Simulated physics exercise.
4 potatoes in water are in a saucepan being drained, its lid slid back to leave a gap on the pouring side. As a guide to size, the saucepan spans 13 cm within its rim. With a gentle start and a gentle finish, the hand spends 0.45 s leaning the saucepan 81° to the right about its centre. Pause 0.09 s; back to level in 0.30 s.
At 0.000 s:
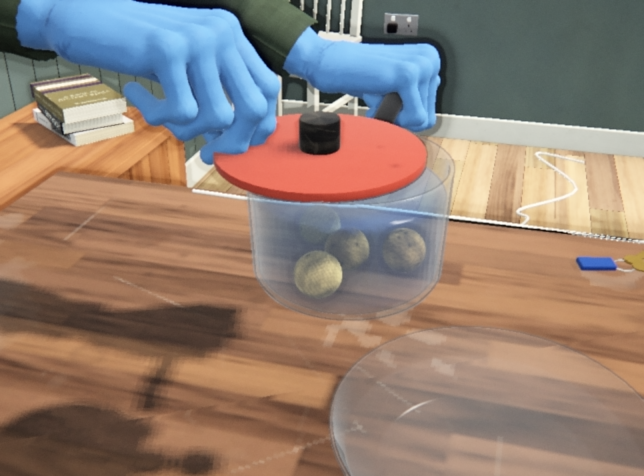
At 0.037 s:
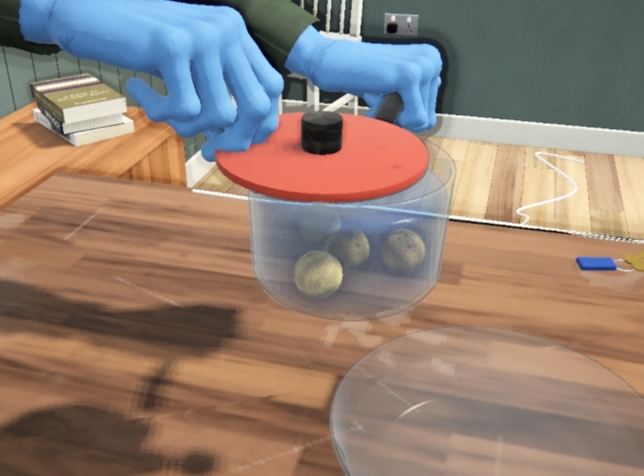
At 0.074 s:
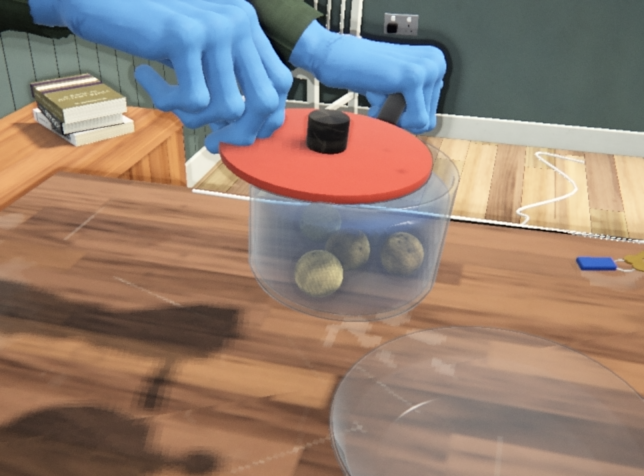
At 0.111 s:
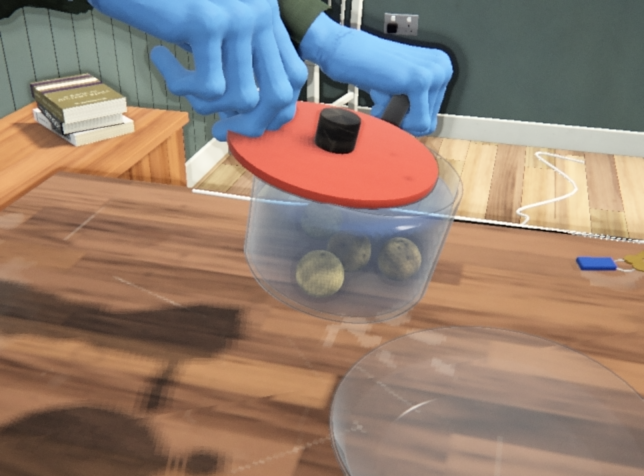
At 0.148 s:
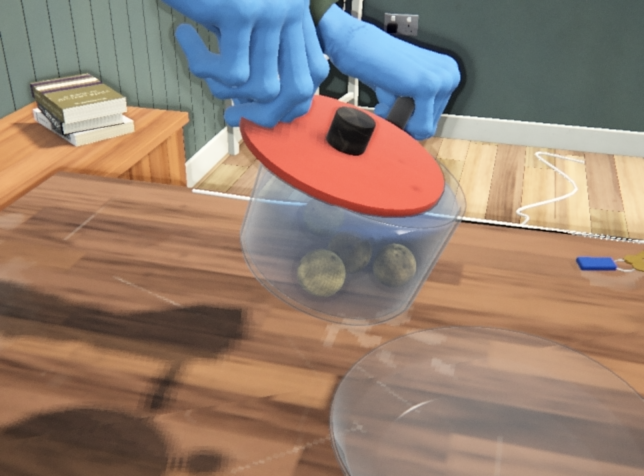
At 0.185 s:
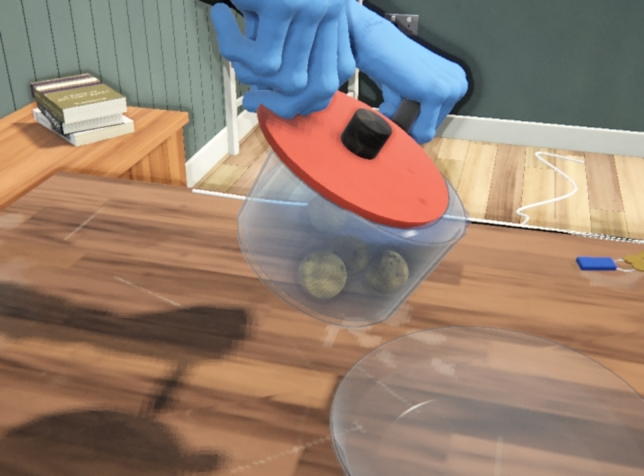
The video shows blue-gloved hands holding a transparent pan with a red lid above a wooden table, with round, mottled balls inside. The hands keep the pan level at first, then lean it steadily to the right.
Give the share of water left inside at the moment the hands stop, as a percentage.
I would say roughly 37 per cent is still inside.
After 0.35 s the tilt is 72° and 78 per cent of the water is still in the saucepan.
After 0.48 s the tilt is 81° and 58 per cent of the water is still in the saucepan.
After 0.61 s the tilt is 71° and 42 per cent of the water is still in the saucepan.
After 0.75 s the tilt is 17° and 37 per cent of the water is still in the saucepan.
In the end 37 per cent of the water is still in the saucepan.
